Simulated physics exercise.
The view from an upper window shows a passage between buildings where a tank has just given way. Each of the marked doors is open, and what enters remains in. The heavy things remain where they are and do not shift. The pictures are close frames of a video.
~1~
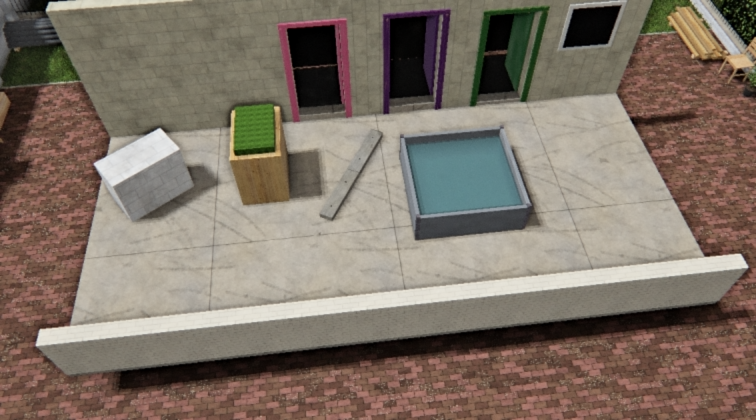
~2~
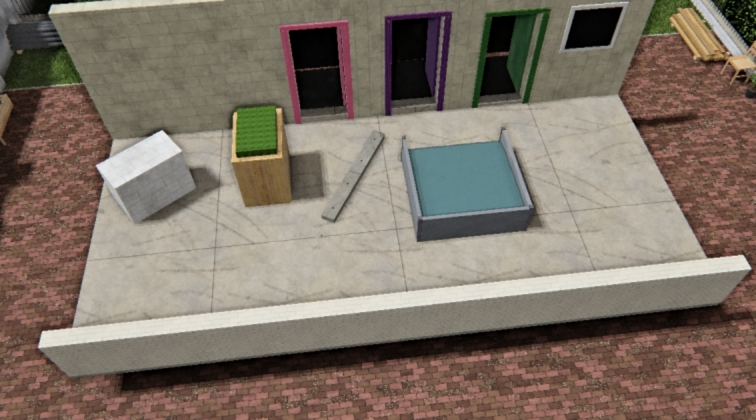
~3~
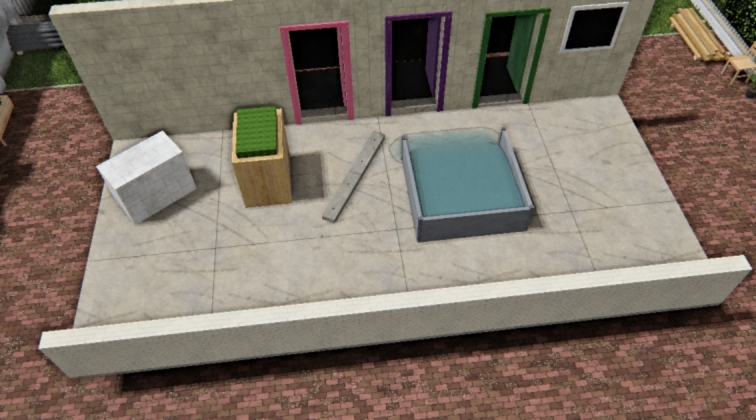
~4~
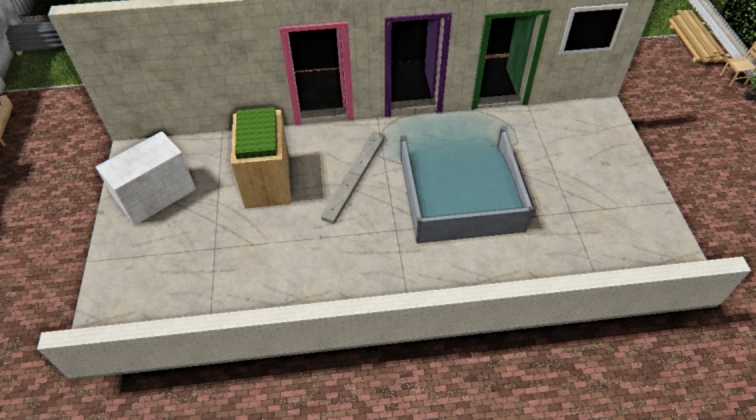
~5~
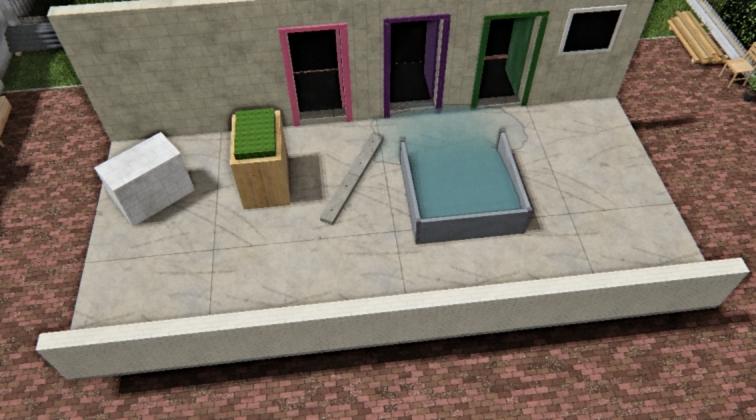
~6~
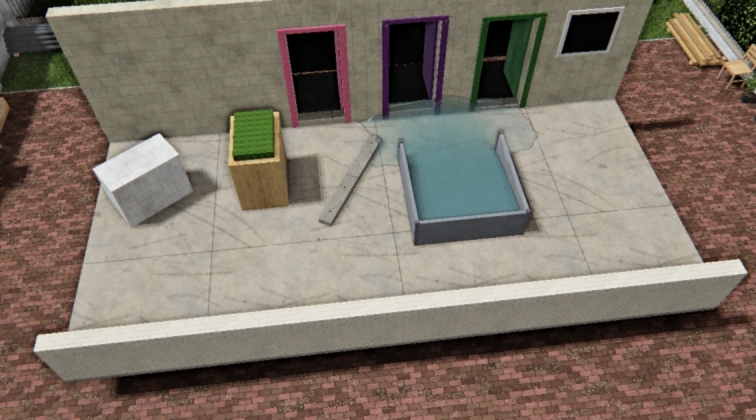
The clip opens on a gray-walled tank of blue-green water standing still on a pale paved passage, near a white block and a grass-topped wooden box. The tank's far side gives way, and water pours out through the gap, spreading across the paving toward the purple and green doorways.
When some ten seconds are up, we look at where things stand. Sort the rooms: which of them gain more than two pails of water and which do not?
The green door gains more; the purple door gains more; the pink door gains no more.
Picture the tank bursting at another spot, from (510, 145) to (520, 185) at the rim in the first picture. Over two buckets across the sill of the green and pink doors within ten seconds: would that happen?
Checking the doors, green comes in lower; pink, on the other hand, comes in lower.
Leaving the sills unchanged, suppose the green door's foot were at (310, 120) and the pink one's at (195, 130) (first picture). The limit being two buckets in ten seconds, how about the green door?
Well, in that case the green comes up short.
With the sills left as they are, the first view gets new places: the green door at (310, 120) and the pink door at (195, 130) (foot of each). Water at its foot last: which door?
Answer: The door marked pink.
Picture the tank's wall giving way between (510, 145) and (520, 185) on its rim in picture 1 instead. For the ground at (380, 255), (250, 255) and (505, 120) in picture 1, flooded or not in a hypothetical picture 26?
Going through them, the first would be still bare, the next still bare and the last still bare.
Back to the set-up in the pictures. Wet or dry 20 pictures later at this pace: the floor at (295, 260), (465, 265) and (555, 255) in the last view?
Result, in order: Waterlogged / unflooded / unflooded.
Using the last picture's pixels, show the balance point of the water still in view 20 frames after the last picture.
That comes out near (417, 156).
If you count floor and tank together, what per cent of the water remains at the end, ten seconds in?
My figure is close to 44 percent.
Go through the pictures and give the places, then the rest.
The tank at (462, 173) is whole and still, in the first picture.
Water pours out on the tank's far side and has run to a hidden place, in the second picture.
The front is at (395, 146), out from the gap on the tank's far side, in the third picture.
The front is at (503, 126), out from the gap on the tank's far side, in the fourth picture.
The front is at (382, 118), out from the gap on the tank's far side, in the fifth picture.
Water pours out on the tank's far side and has run to (512, 108), in the sixth picture.
A moment on, water covers 10 % of the floor; the green door over two buckets in, the purple door over two buckets in, the pink door wet at the sill, nothing in.
Next, water covers 20 % of the floor; the green door over two buckets in, the purple door far over two buckets in, the pink door wet at the sill, nothing in.
Then, water covers 35 % of the floor; the green door far over two buckets in, the purple door far over two buckets in, the pink door wet at the sill, nothing in.
Later, water covers 50 % of the floor; the green door far over two buckets in, the purple door far over two buckets in, the pink door wet at the sill, nothing in.
In the end, water covers 50 % of the floor; the green door far over two buckets in, the purple door far over two buckets in, the pink door wet at the sill, nothing in.
